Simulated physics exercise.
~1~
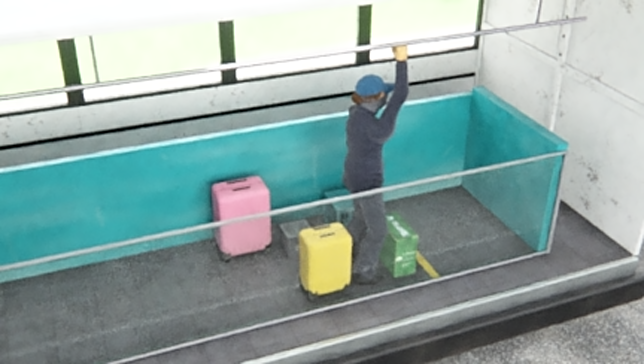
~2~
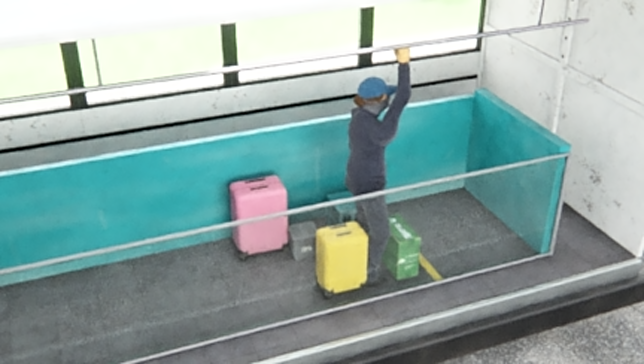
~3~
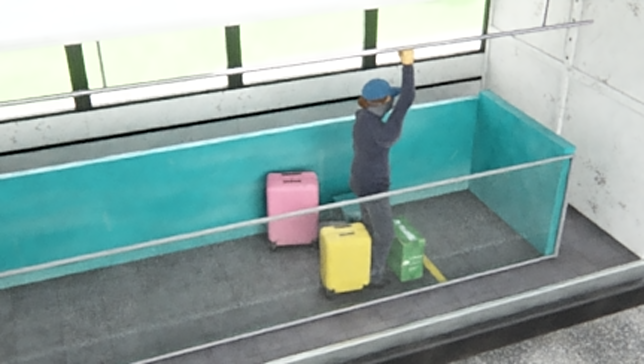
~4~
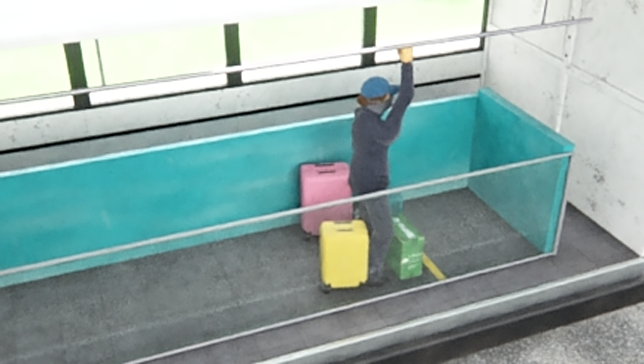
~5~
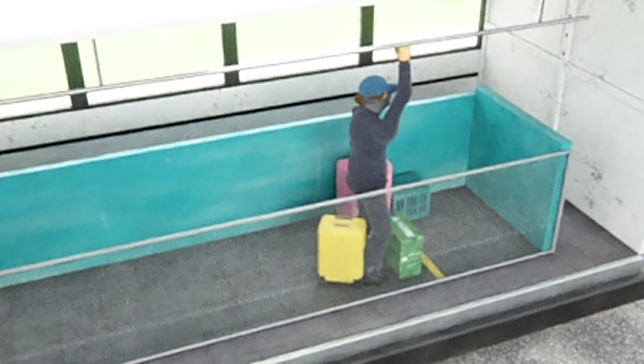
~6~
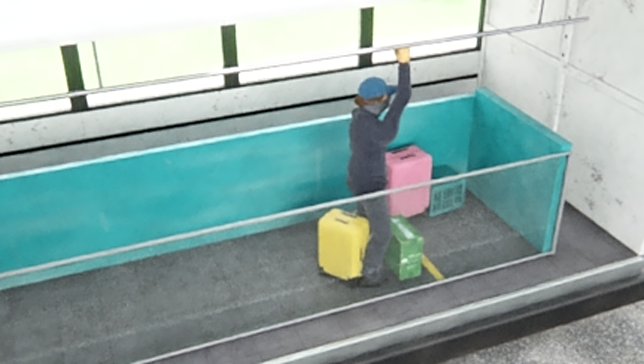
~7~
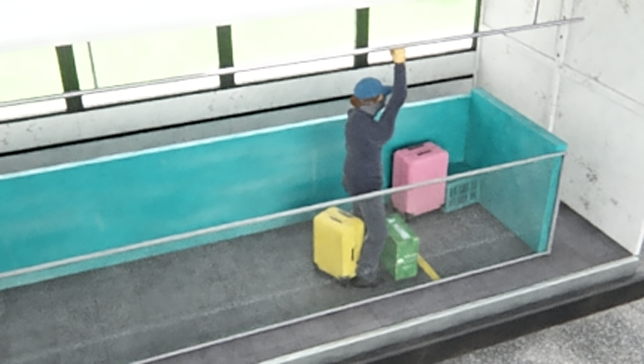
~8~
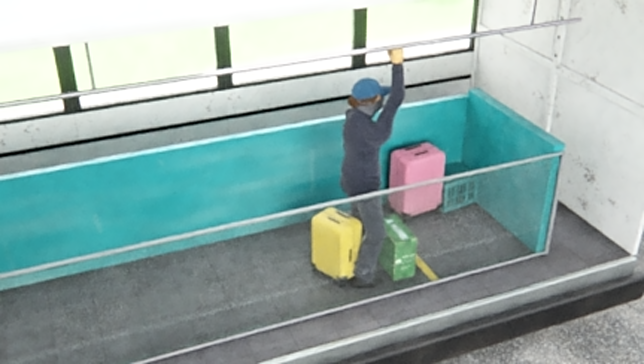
In a tram bay with low teal walls, a passenger in a blue cap and dark clothes stands gripping an overhead rail, with a pink suitcase, a yellow suitcase, a grey tub, a teal crate and a green carton around them. The pink suitcase rolls right along the far side, while the yellow one shifts slightly and stops. The tub and crate slide right too, the tub disappearing from view. Staying upright, the pink suitcase passes behind the passenger and emerges beyond them. It comes to rest past the yellow line beside the crate, while the yellow suitcase and green carton remain short of it.
